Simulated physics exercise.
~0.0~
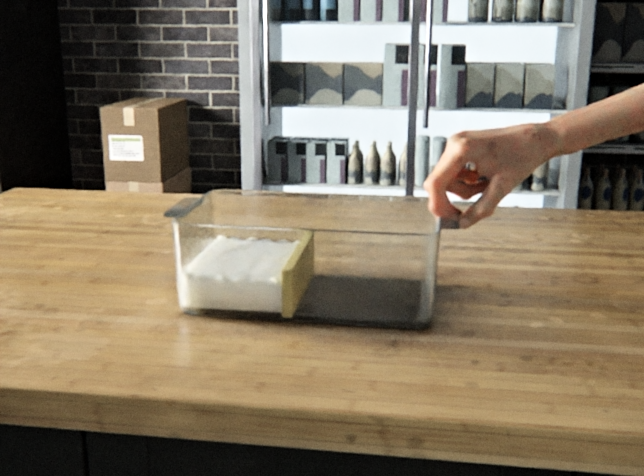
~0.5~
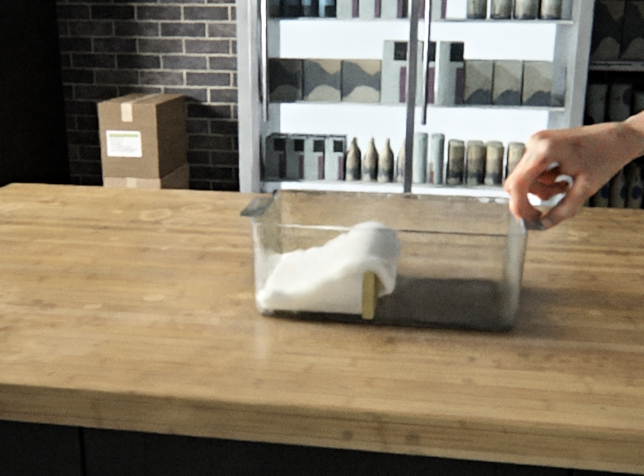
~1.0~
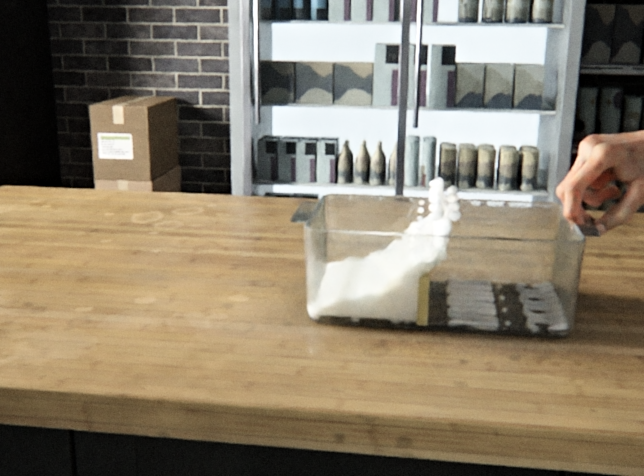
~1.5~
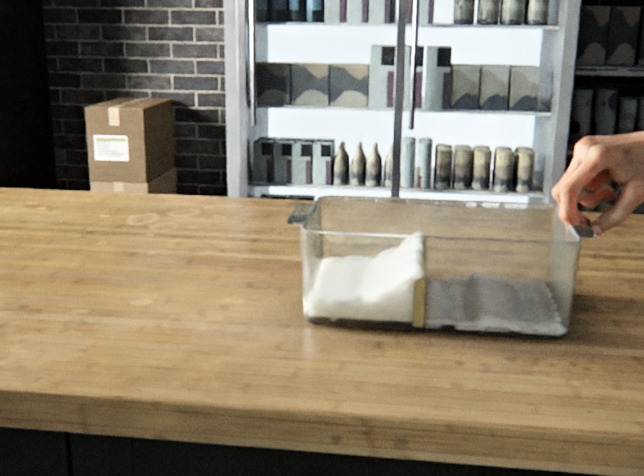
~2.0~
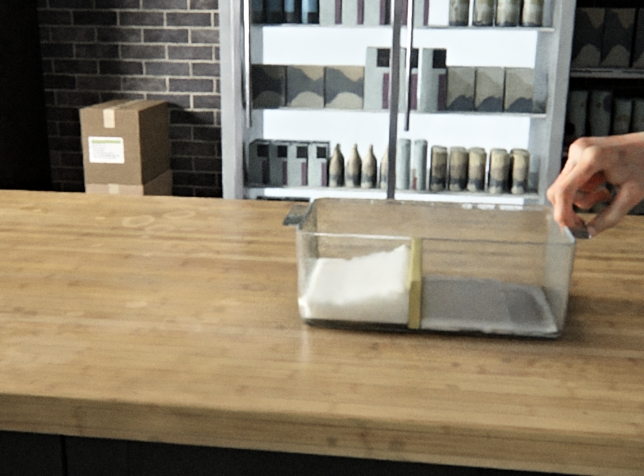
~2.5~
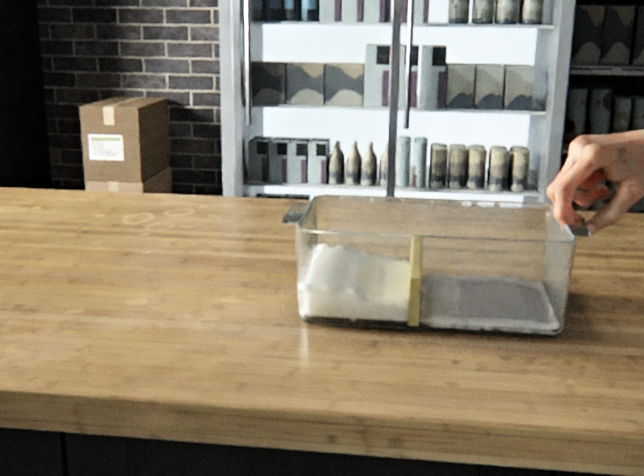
On a wooden counter, a hand pulled a clear divided box of milk to the right, and the milk surged up against the yellowish divider and splashed over it, before settling with most still on the left and a shallow layer on the right.
